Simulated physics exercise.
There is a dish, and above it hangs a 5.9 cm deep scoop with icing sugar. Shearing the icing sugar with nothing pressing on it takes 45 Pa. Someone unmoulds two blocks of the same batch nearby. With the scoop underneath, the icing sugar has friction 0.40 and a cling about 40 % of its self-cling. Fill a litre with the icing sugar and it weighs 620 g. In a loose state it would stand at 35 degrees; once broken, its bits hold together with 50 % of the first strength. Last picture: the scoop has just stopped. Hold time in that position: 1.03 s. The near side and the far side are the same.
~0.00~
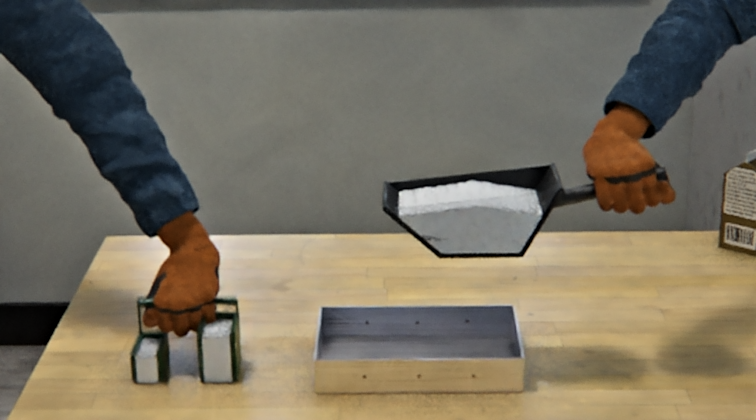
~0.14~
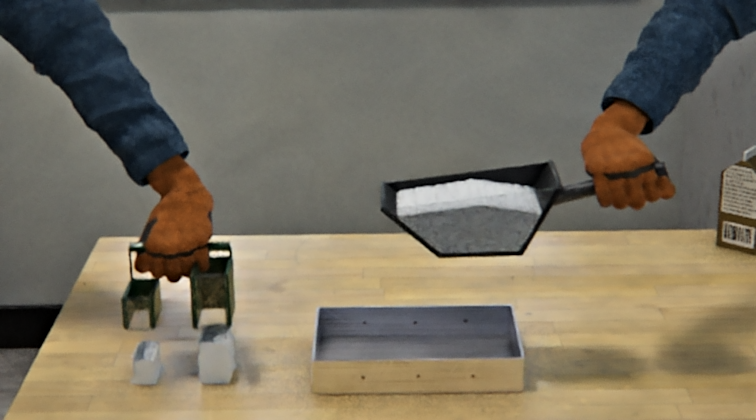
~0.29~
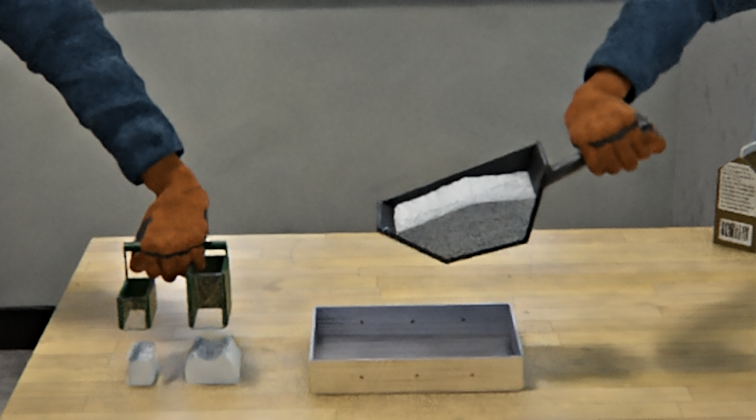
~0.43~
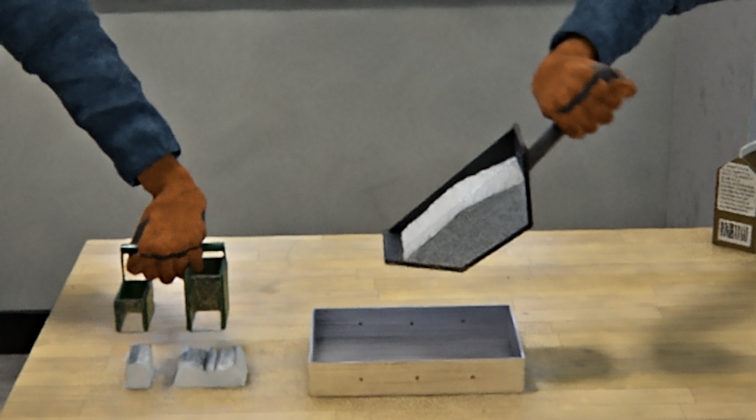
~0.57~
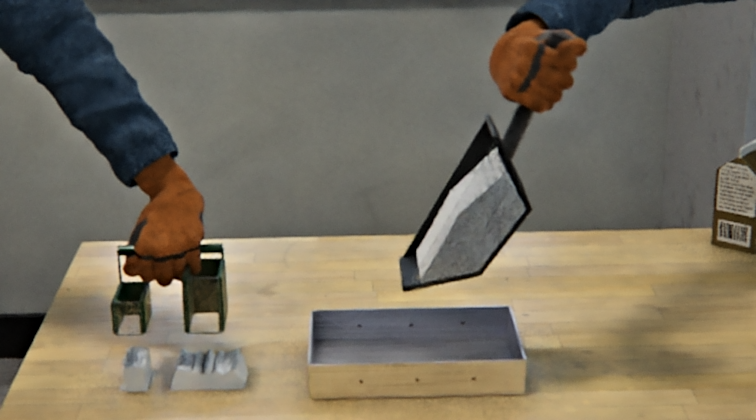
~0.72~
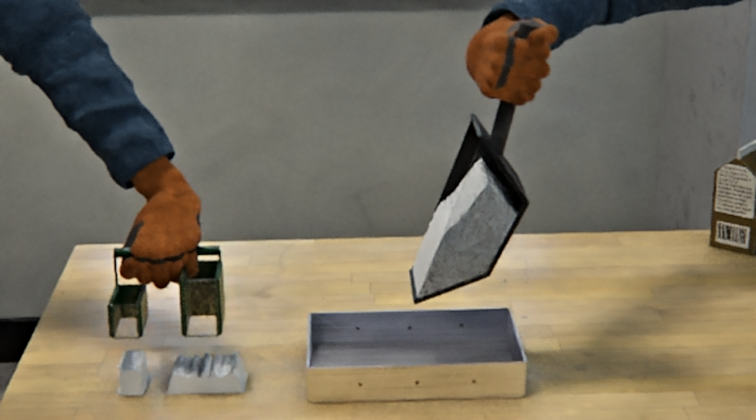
The video shows gloved hands lifting two moulds off pale blocks at left, the larger block slumping and spreading while the smaller keeps its height, as a black scoop of white powder tilts steeply above an empty rectangular dish.
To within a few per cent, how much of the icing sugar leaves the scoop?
About 64 %.
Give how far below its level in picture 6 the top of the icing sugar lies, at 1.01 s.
Measured change: Around 6.5 cm.
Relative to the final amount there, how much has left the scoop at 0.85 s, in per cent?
About 10 %.
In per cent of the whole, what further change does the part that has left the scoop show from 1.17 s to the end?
Near 3 %.
After 0.85 s, the scoop is at 63 degrees and 4 % has left it.
After 1.01 s, the scoop is at 63 degrees and 41 % has left it.
After 1.17 s, the scoop is at 63 degrees and 61 % has left it.
After 1.33 s, the scoop is at 63 degrees and 64 % has left it.
After 1.74 s, the scoop is at 63 degrees and 64 % has left it.
